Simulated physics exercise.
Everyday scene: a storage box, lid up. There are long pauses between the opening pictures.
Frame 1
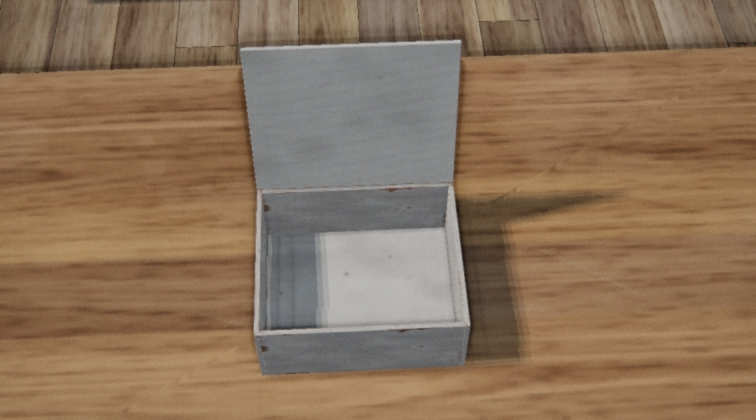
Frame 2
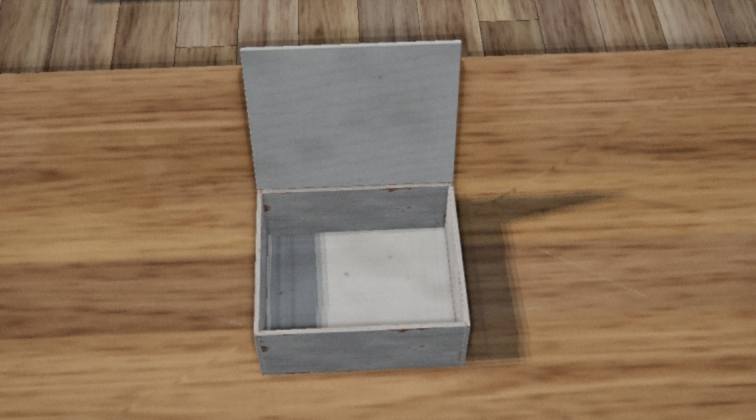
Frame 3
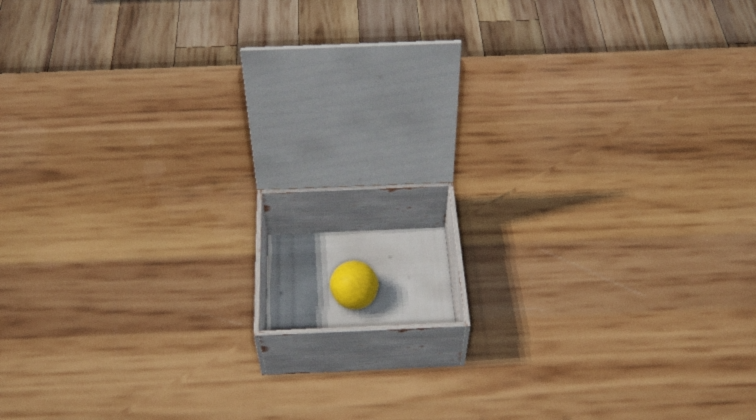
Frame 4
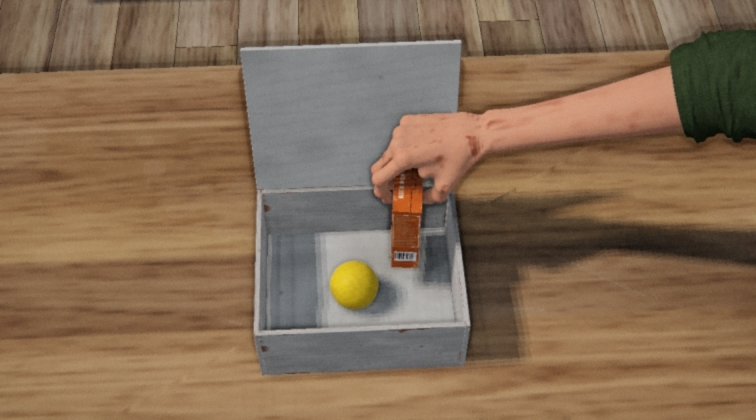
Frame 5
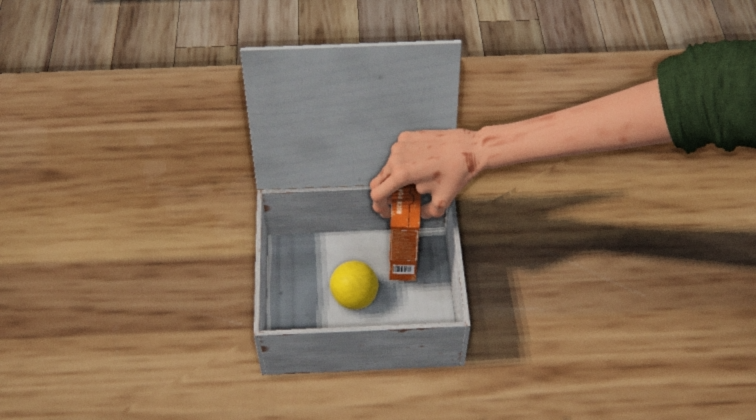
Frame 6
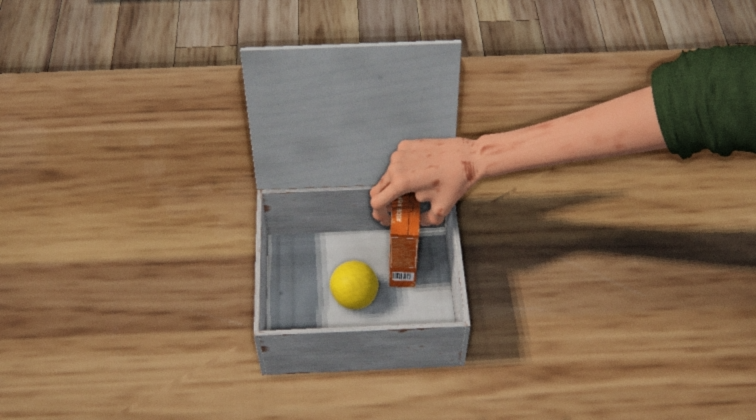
A hand reached in from the right and lowered an orange packet into an open grey box on a wooden table, beside a yellow lemon that had appeared inside the empty box earlier.
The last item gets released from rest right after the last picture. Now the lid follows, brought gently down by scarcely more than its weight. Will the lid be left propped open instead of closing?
Yes, it stays propped open.
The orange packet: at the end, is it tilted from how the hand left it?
Once everything settles, the orange packet keeps its original angle.
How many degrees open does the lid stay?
About 45° above the rim.
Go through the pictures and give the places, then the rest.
In the first picture, the last thing is not in view yet.
In the second picture, the last thing is not in view yet.
In the third picture, the last thing is not in view yet; yellow lemon (354, 285).
The fourth picture shows on its way; orange packet (407, 214); yellow lemon (354, 285).
The fifth picture shows on its way; orange packet (405, 228); yellow lemon (354, 285).
The sixth picture shows in place under the hand; orange packet (405, 235); yellow lemon (354, 285).
Then, 1.20 s past the last view, lid starting down.
Then, 1.50 s past the last view, lid 67° above the rim.
Then, 2.90 s past the last view, lid 53° above the rim.
Finally, lid 47° above the rim; both still in place. Final places as the last picture's camera would see them, orange packet near (404, 243).
